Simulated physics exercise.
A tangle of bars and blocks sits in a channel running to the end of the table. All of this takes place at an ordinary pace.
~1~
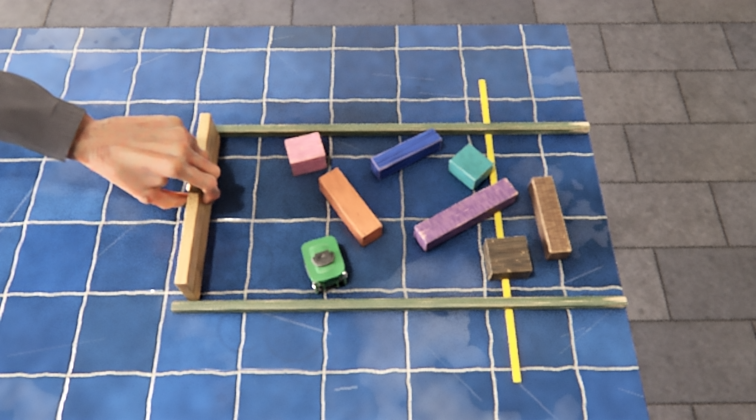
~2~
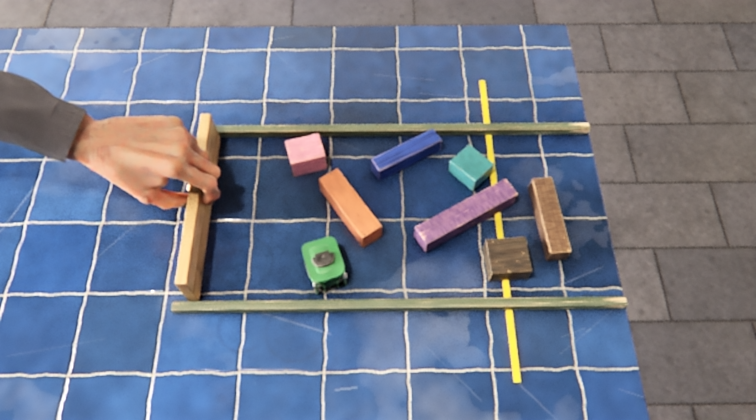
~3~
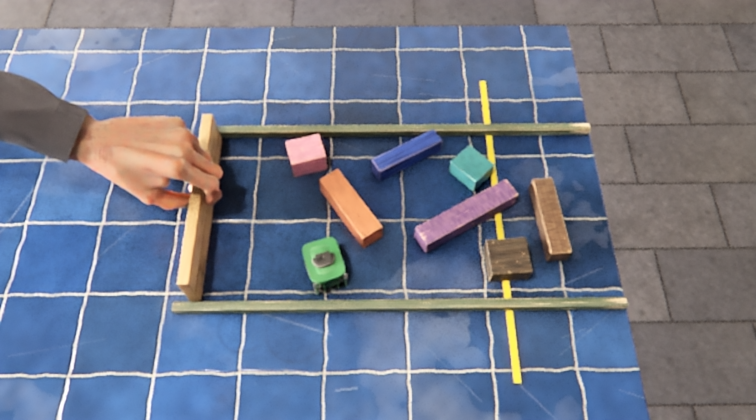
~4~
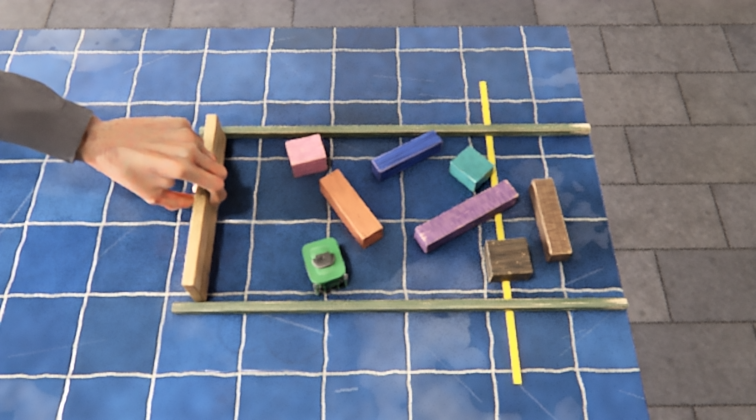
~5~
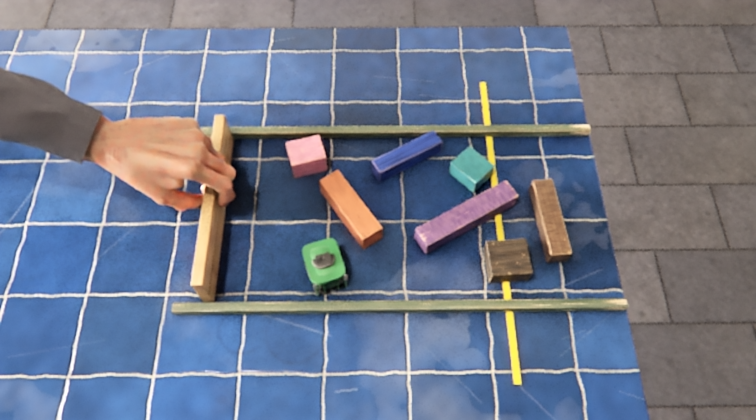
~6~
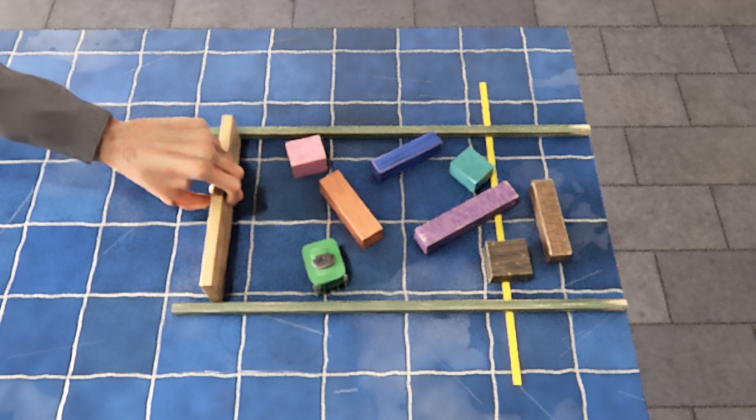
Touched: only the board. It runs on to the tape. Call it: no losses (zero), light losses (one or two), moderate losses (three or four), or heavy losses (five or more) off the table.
No losses.
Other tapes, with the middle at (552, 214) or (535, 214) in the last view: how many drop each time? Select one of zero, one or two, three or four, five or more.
For the first tape the count would be three or four, for the second one or two.
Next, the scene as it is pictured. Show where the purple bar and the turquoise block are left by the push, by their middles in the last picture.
The first ends close to (575, 214), the second close to (566, 181).
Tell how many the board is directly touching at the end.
3 in contact.
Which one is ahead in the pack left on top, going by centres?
Closest at the end: The brown bar.
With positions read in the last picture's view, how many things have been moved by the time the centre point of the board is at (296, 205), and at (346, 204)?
First 1, after that 4.
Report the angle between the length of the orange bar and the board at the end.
Some 0 degrees.
Early on, none off yet; brown bar at rest near (549, 220); black block at rest near (507, 261); turquoise block at rest near (471, 170).
A while later, none off yet; brown bar moving near (554, 220); black block at rest near (507, 261); turquoise block travelled about its own width near (491, 179).
Finally, the number that fall off is zero.
